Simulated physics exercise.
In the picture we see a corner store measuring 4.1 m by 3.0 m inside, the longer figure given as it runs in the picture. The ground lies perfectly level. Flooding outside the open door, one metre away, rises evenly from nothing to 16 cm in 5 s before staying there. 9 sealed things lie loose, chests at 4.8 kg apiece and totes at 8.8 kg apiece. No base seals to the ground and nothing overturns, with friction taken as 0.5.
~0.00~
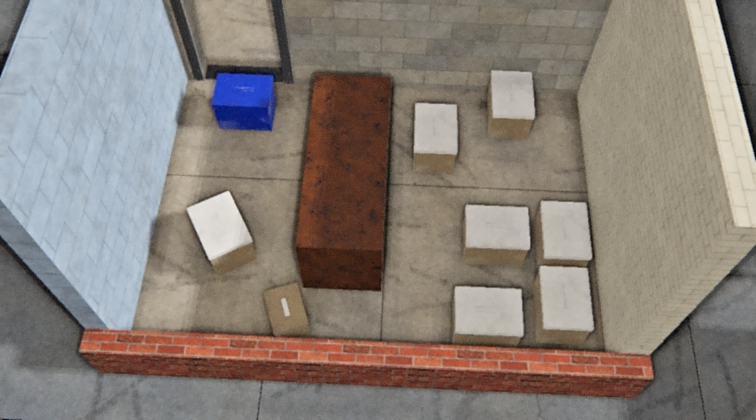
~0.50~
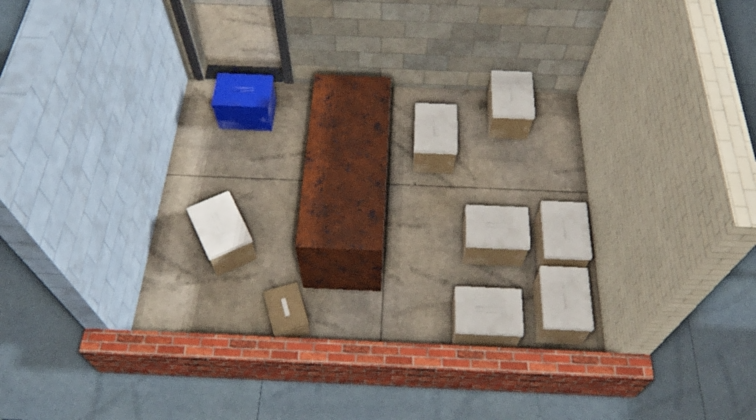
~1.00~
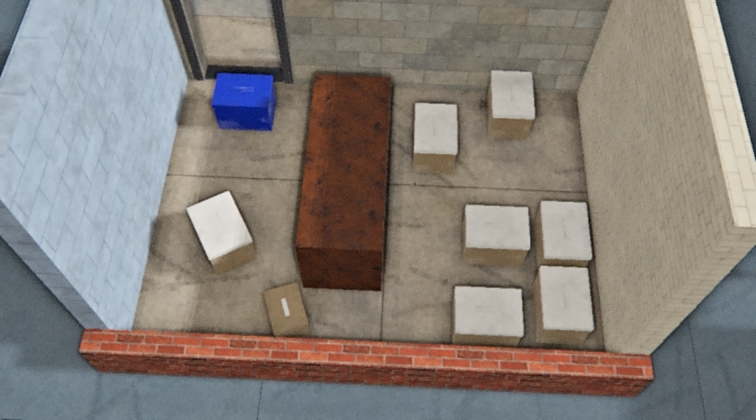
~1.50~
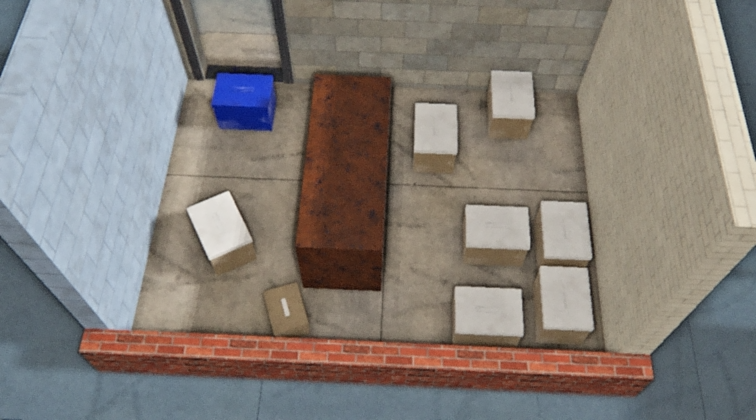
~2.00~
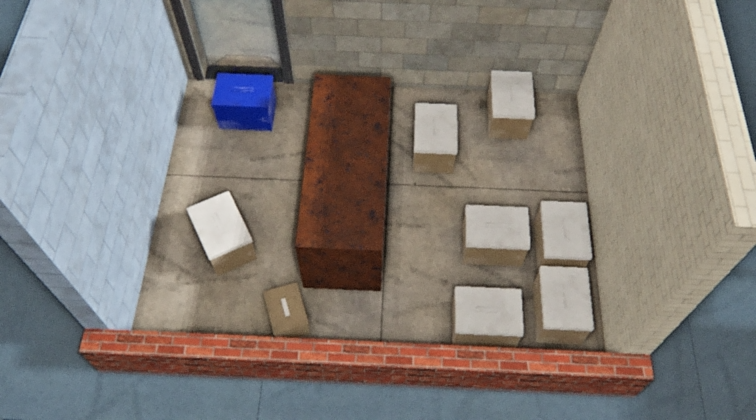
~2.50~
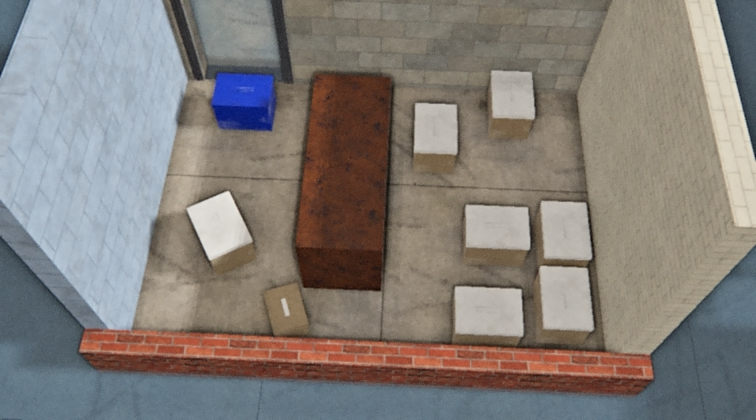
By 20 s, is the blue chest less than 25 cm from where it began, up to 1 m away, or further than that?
Further than 1 m.
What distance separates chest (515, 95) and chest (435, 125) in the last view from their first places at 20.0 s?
In turn: 50 cm, 30 cm.
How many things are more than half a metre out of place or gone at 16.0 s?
By then the count is 6.
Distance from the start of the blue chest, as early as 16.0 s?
Close to 350 cm.
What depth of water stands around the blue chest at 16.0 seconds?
About 9 cm.
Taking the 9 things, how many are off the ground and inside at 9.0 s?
Of them, 2.
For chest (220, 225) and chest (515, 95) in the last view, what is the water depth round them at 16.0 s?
About 7 and 8 cm.
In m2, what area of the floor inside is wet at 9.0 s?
I'd put it close to 7.0 m2.
After 4.0 s the blue chest is near (242, 122), 0.4 m from its start, aground; 0 afloat.
After 9.0 s the blue chest is near (262, 253), 1.9 m from its start, afloat; 2 afloat.
After 16.0 s the blue chest is near (575, 272), 3.6 m from its start, afloat; 8 afloat.
After 20.0 s the blue chest is near (567, 183), 3.2 m from its start, afloat; 9 afloat.
